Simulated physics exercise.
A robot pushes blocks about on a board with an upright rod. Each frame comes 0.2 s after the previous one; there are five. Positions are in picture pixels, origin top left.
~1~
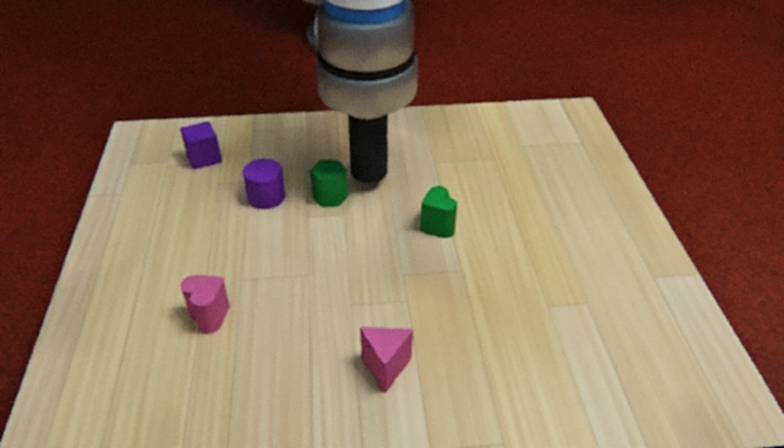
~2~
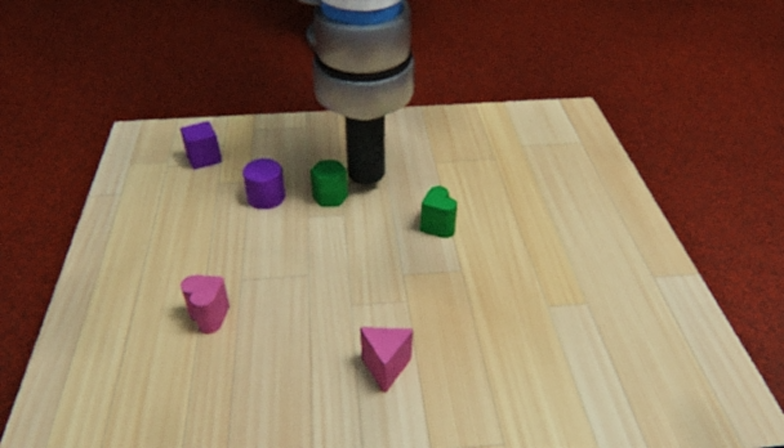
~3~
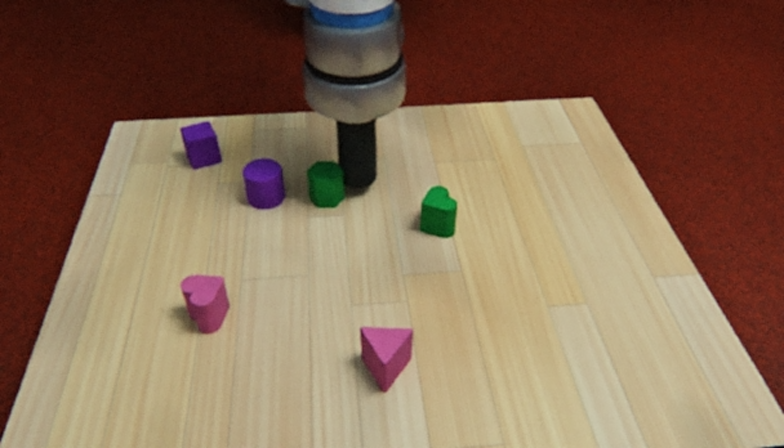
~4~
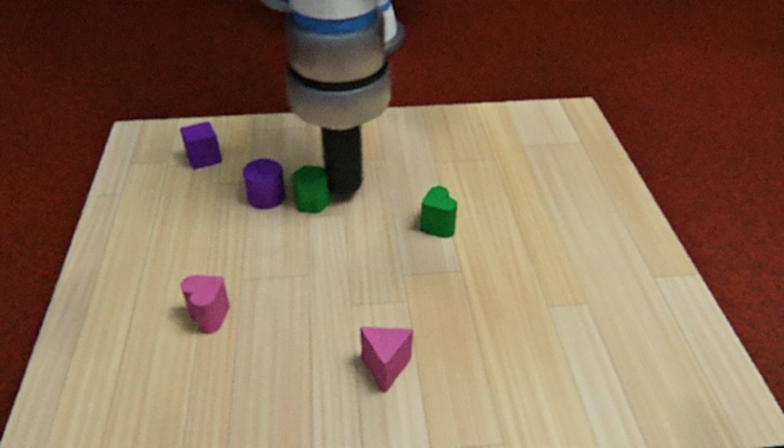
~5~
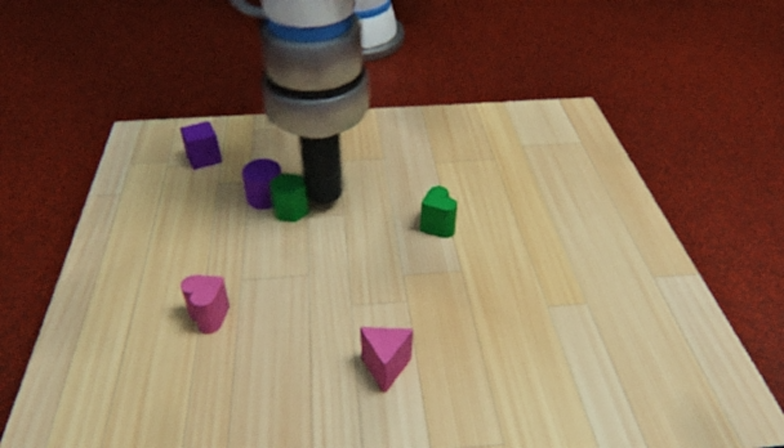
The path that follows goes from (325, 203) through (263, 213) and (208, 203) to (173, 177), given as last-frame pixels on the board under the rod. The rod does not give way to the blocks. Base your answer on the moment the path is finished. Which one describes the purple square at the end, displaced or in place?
At the end, its place is different.
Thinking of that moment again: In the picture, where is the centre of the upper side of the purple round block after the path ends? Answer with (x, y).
Its top middle: (209, 141).
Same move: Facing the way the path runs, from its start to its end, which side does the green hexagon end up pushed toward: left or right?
It gets pushed left.
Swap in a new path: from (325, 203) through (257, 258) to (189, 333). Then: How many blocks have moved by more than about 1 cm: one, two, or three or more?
That makes 2 blocks.
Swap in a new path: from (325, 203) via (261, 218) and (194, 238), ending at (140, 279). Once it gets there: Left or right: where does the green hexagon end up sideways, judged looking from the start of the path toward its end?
It is displaced to the right.
The first path, step by step. One third of the way, rod at (261, 203); purple round block at (236, 166); green hexagon at (223, 198), turned 25° anticlockwise.
Two thirds of the way, rod at (205, 192); purple round block at (212, 151); green hexagon at (188, 203), turned 80° anticlockwise.
At the end, rod at (170, 167); purple square at (198, 124), turned 15° anticlockwise; purple round block at (209, 141); green hexagon at (188, 203), turned 80° anticlockwise.
